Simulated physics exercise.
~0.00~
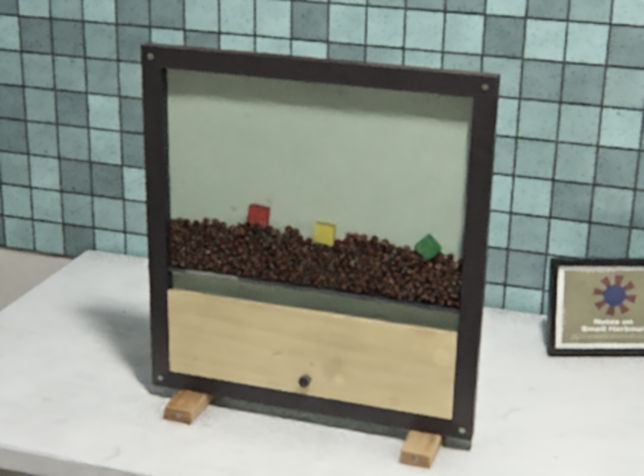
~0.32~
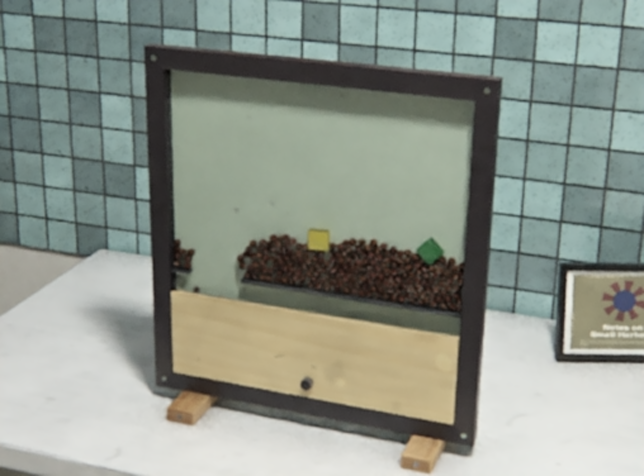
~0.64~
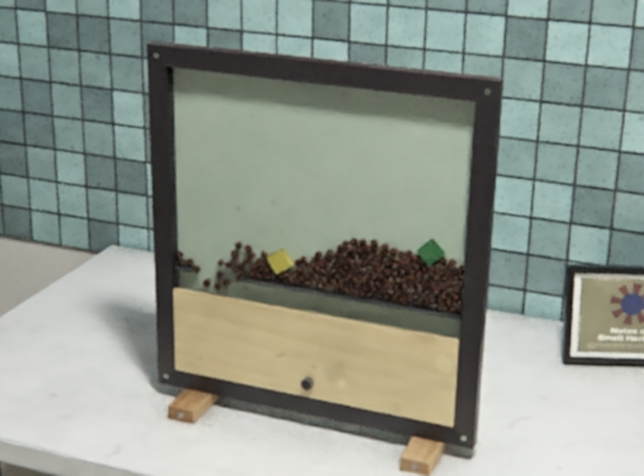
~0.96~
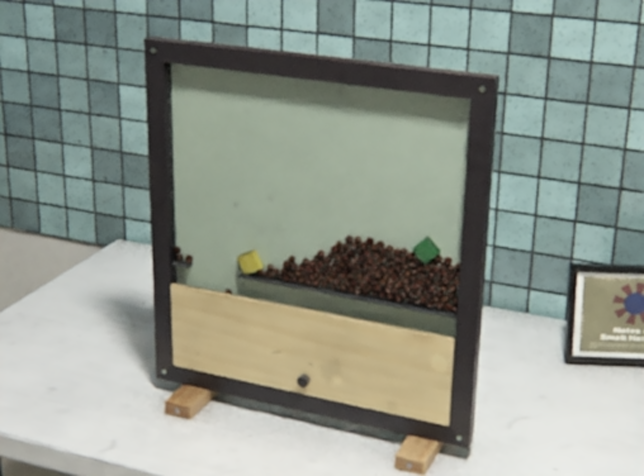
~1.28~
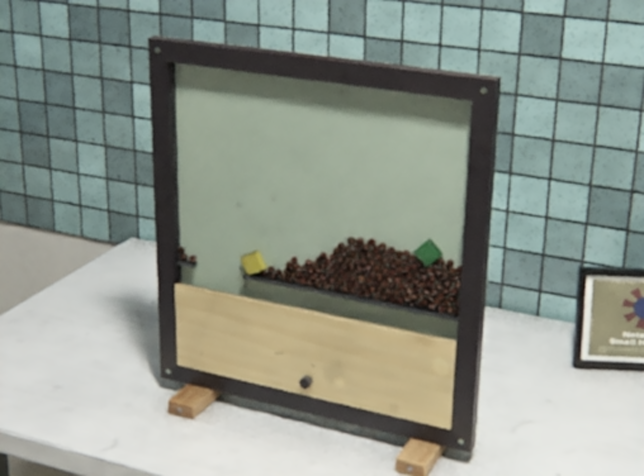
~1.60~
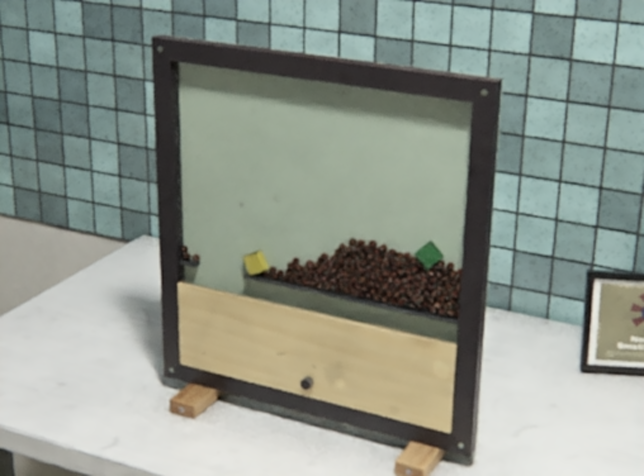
Dark brown beads fill the middle of an upright, black-framed case with a clear front, seen from slightly above on a white counter against teal tiles, with a small framed picture at right. Red, yellow and green blocks sit on the beads from left to right, above a pale wooden panel. A gap opens at left, and the beads there drop away along with the red block. More beads slide toward the gap, carrying the yellow block left and down as it tips. It settles at the gap's edge, while the green block stays tilted on the remaining heap at right.
